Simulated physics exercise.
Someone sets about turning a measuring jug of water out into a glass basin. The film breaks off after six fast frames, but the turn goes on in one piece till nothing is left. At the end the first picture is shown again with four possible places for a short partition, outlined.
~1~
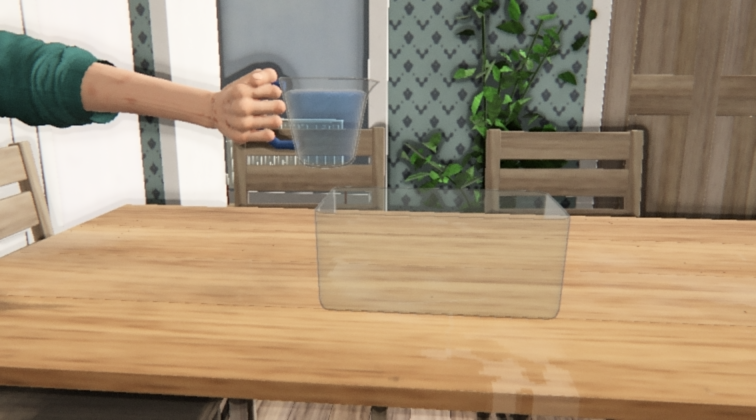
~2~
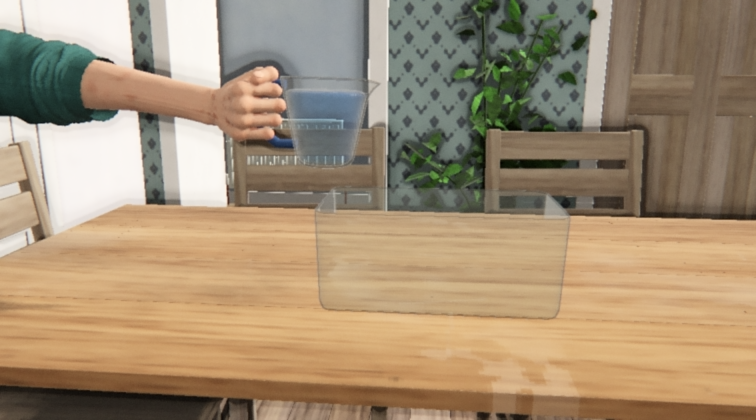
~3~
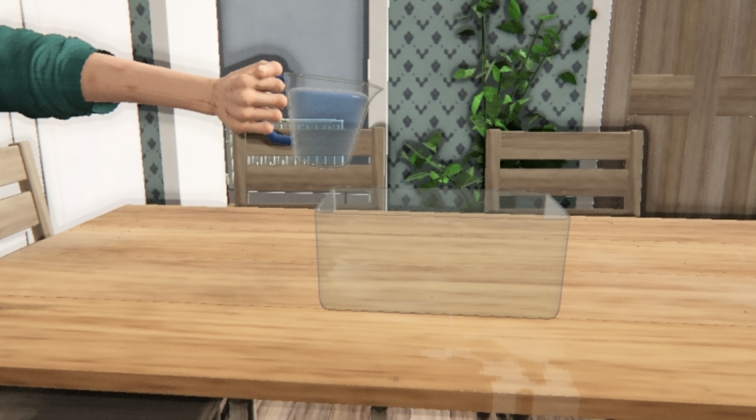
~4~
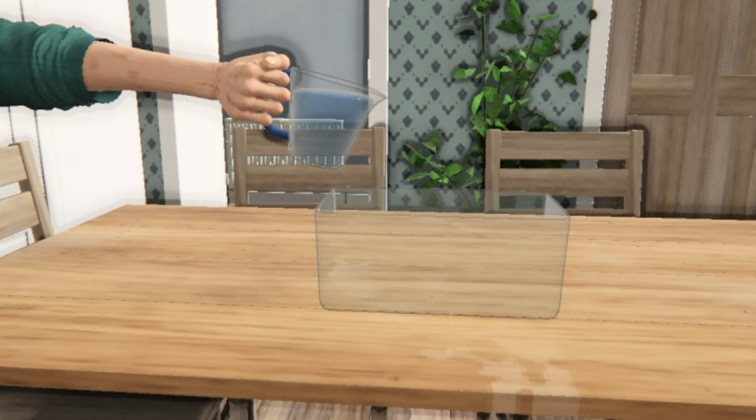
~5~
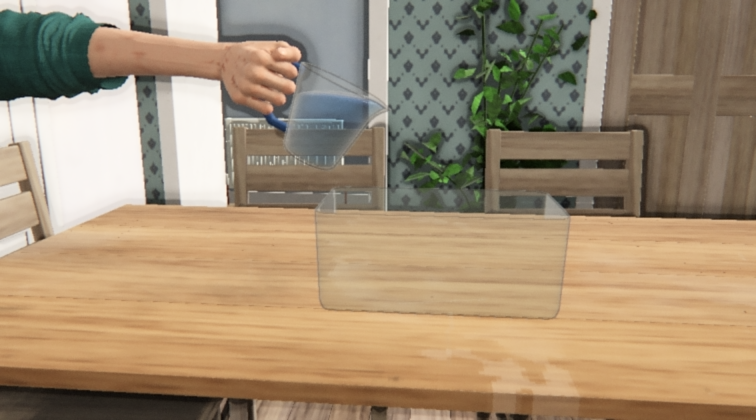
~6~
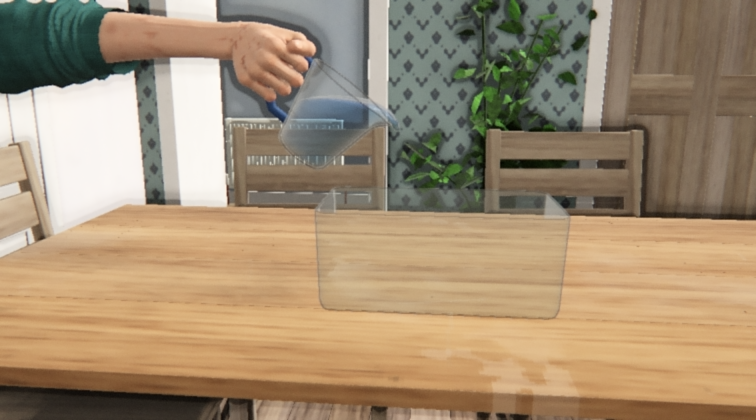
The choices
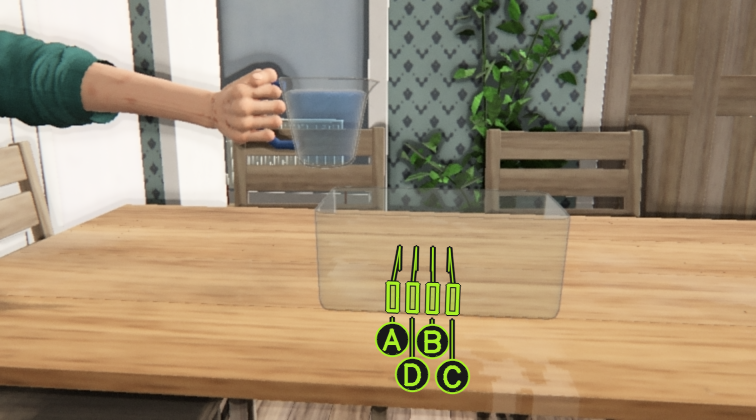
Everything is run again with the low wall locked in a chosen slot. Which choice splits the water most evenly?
D is best.
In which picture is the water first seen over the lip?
In picture 6.
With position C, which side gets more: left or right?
The left one.
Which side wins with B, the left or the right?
The left one.
On the marked copy, A at (392, 317); B at (432, 319); C at (452, 320); D at (412, 318).
Choosing A, about 23 % ends left of the wall and 76 % right of it.
Choosing B, about 76 % ends left of the wall and 23 % right of it.
Choosing C, about 90 % ends left of the wall and 9 % right of it.
Choosing D, about 53 % ends left of the wall and 46 % right of it.
